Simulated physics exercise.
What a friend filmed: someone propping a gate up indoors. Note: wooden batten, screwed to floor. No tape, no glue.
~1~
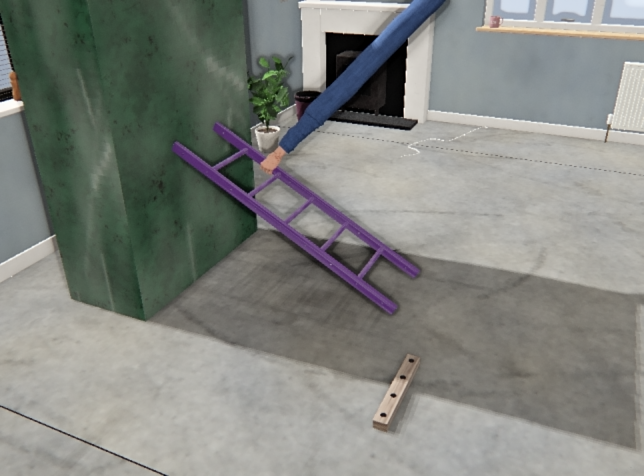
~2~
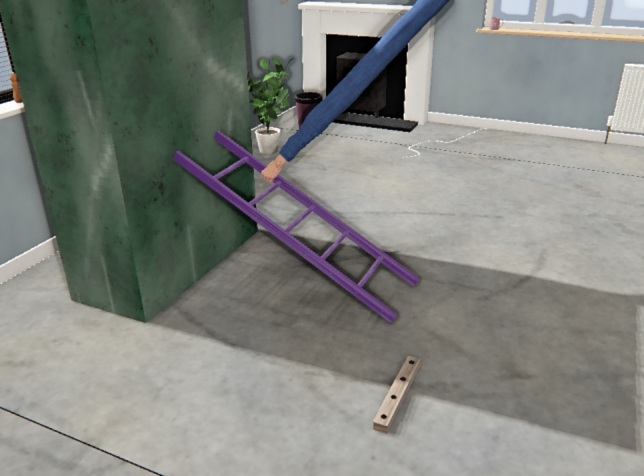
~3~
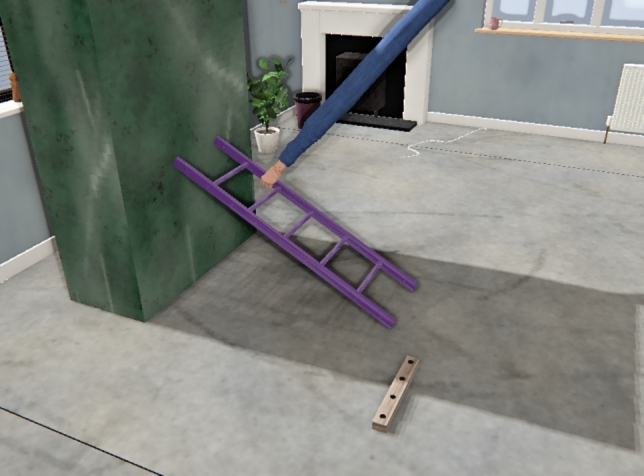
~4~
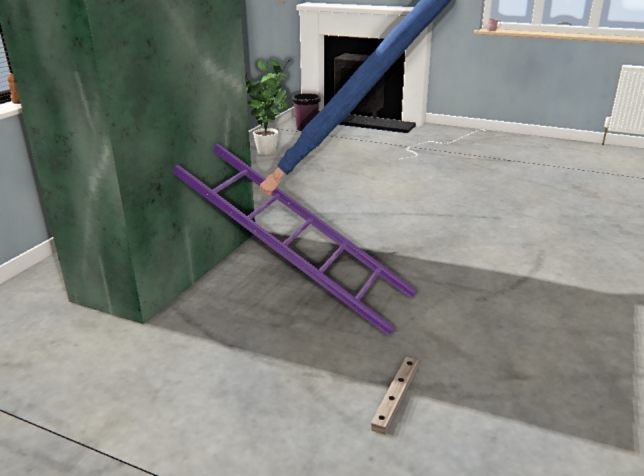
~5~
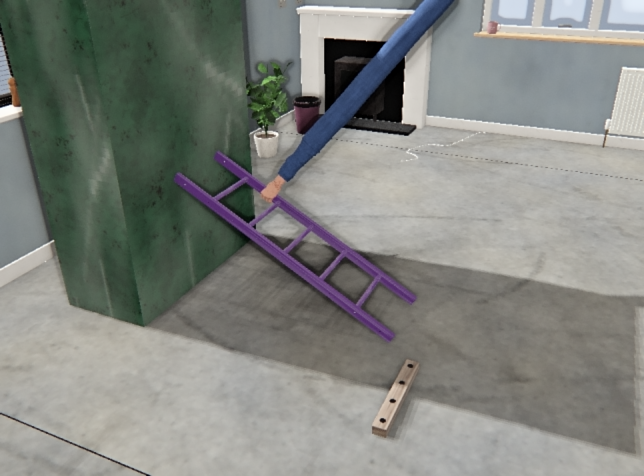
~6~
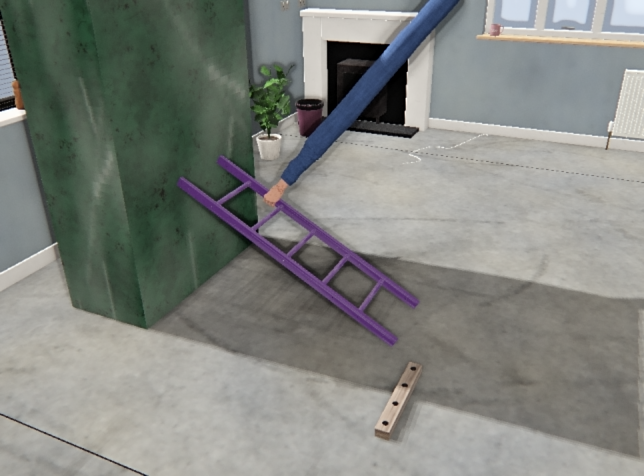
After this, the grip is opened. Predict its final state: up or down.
Chances are it will lose its footing.
Then, 0.34 s past the last view, purple gate leaning 16° off how it started near (312, 275).
Then, 0.58 s past the last view, purple gate leaning 27° off how it started near (317, 280).
Finally, the purple gate slides out and falls, near (317, 301).
